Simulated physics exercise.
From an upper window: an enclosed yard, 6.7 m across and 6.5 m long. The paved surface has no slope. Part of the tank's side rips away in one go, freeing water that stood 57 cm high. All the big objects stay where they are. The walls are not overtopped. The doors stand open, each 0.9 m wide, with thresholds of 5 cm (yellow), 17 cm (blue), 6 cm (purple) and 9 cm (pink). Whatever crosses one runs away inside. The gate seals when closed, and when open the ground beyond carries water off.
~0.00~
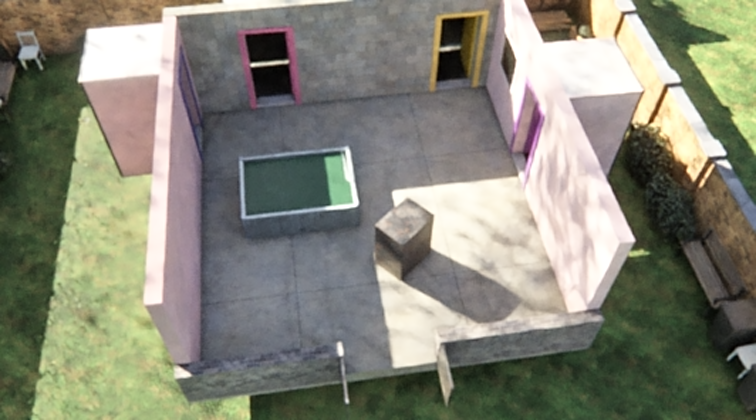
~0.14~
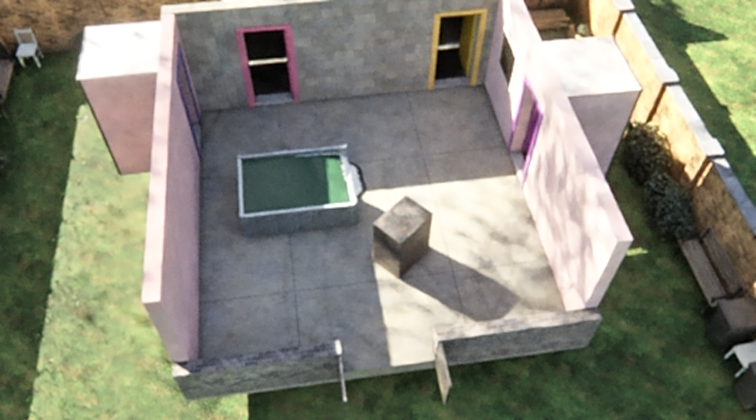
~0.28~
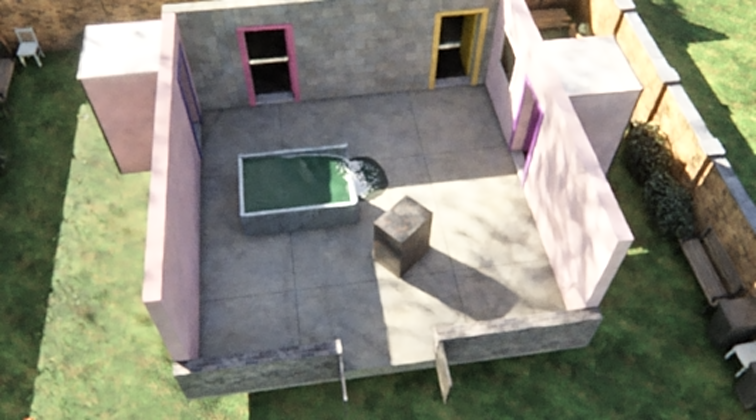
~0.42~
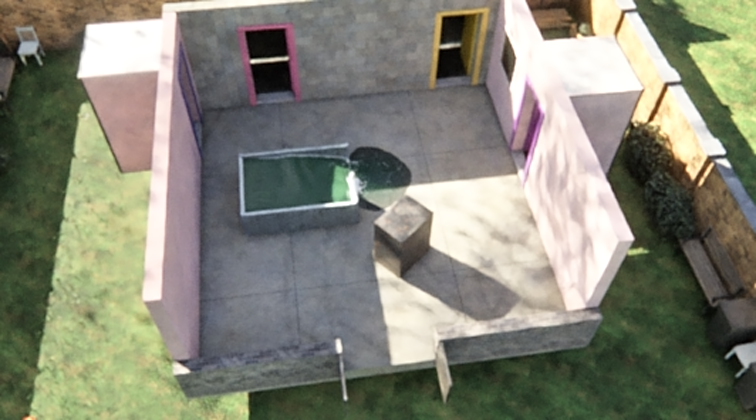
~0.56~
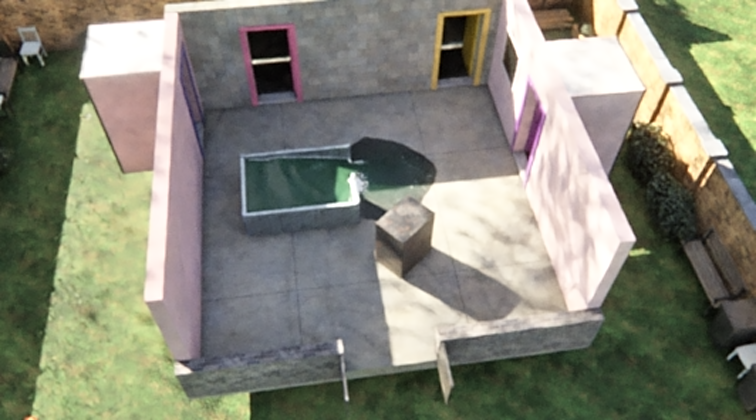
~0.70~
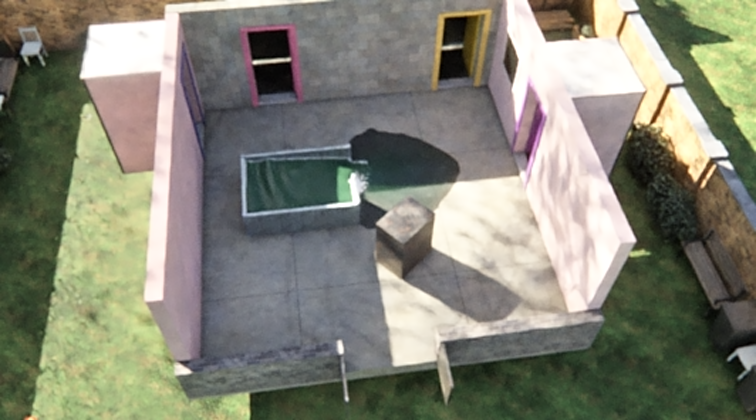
Water burst from the right side of a raised tank in a walled, paved yard, then spread rightward across the floor in a widening dark pool behind a dark block.
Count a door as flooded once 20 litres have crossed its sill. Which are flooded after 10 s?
The water let in: At the yellow door it passes the limit; at the blue door it stays under the limit; at the purple door it exceeds the limit; at the pink door it keeps below the limit.
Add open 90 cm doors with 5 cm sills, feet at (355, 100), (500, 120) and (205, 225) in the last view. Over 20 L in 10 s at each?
In that order: Under, over, under.
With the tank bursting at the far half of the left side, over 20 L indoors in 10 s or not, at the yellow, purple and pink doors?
Then: Yellow below, purple not over, pink not over.
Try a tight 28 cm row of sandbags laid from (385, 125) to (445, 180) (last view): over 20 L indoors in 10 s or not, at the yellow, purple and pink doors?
Then: Yellow below, purple not over, pink not over.
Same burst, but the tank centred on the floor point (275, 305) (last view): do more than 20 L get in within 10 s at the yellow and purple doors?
Against that limit: Yellow above, purple under.
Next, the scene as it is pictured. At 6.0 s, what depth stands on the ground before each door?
In cm: Yellow 9, blue 0, purple 10, pink 0.
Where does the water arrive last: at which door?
Last comes the blue one.
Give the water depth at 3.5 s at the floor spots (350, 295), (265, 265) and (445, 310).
Roughly 0, 0 and 0 cm, in turn.
After 1.4 s water covers 25 % of the floor and is deepest (27 cm) near (359, 175); yellow door not reached, blue door not reached, purple door 9 cm at the sill, 0 L in, pink door not reached.
After 2.2 s water covers 35 % of the floor and is deepest (23 cm) near (359, 175); yellow door 10 cm at the sill, 1 L in, blue door not reached, purple door 14 cm at the sill, 30 L in, pink door not reached.
After 3.5 s water covers 35 % of the floor and is deepest (16 cm) near (359, 175); yellow door 15 cm at the sill, 31 L in, blue door not reached, purple door 14 cm at the sill, 90 L in, pink door not reached.
After 6.0 s water covers 45 % of the floor and is deepest (11 cm) near (498, 130); yellow door 9 cm at the sill, 77 L in, blue door not reached, purple door 10 cm at the sill, 126 L in, pink door not reached.
After 10.0 s water covers 75 % of the floor and is deepest (8 cm) near (477, 92); yellow door 7 cm at the sill, 100 L in, blue door 4 cm at the sill, 0 L in, purple door 6 cm at the sill, 139 L in, pink door 2 cm at the sill, 0 L in.
